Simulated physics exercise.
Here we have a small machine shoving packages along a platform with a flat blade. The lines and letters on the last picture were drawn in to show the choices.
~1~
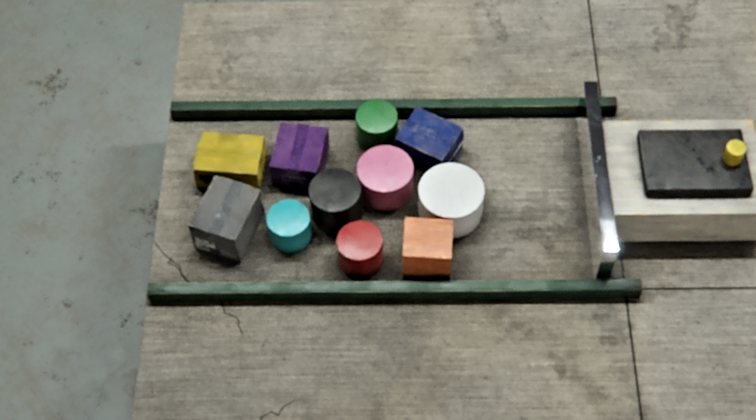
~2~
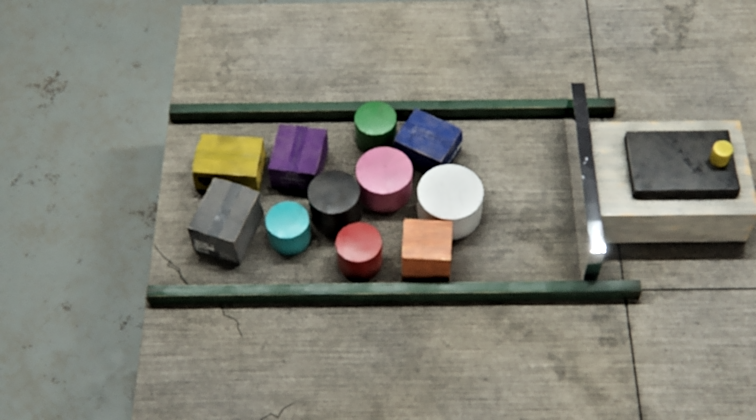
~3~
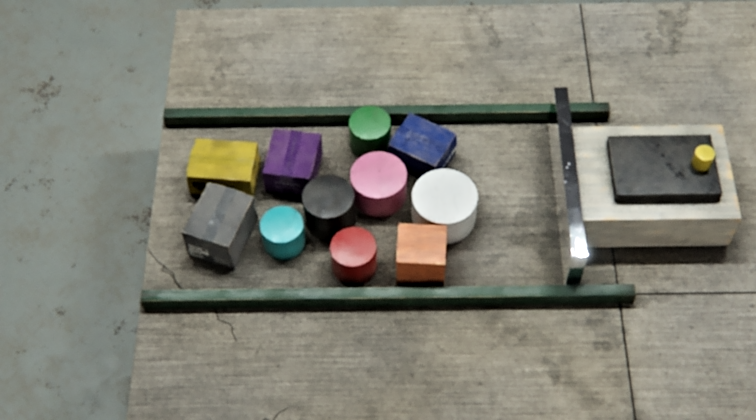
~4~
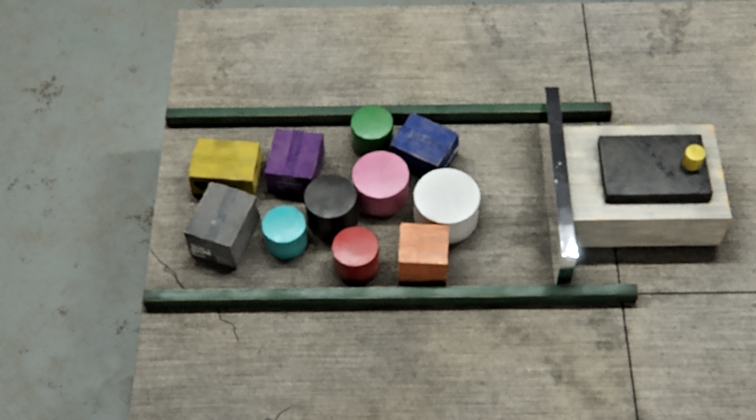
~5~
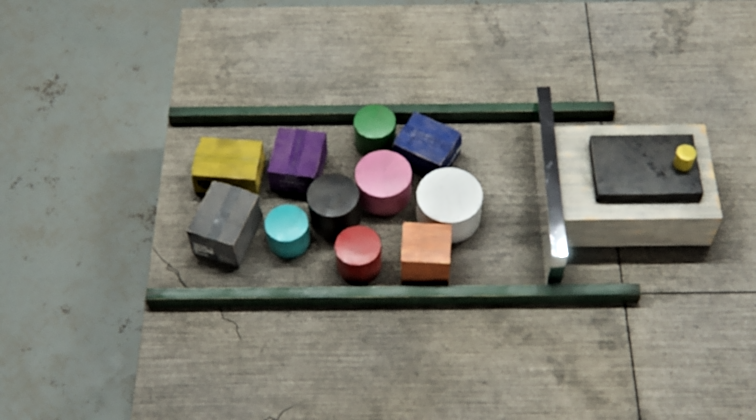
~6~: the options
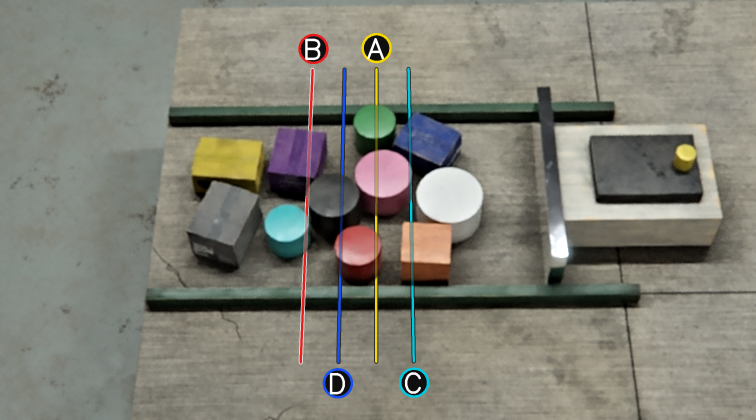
A small machine with a flat blade moves slightly left toward the still, colourful packages.
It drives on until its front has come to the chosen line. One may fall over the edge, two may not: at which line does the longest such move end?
No second one falls up to B.
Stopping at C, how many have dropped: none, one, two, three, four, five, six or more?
By then, none.
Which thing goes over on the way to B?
The yellow box goes over.
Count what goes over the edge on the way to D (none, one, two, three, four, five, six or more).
The count is none.
On the marked copy, A at (376, 204); B at (307, 204); C at (411, 203); D at (342, 204).
Taking B. A third of the way, robot (548, 167); blue box (418, 149); pink canister (374, 178).
Two thirds of the way, robot (459, 168); yellow box (191, 162); purple box (249, 164).
When it is over, robot (395, 169); yellow box over the edge; grey parcel (166, 215); one fallen.
As for the rest, A is within the limit but short; C is within the limit but short; D is within the limit but short.
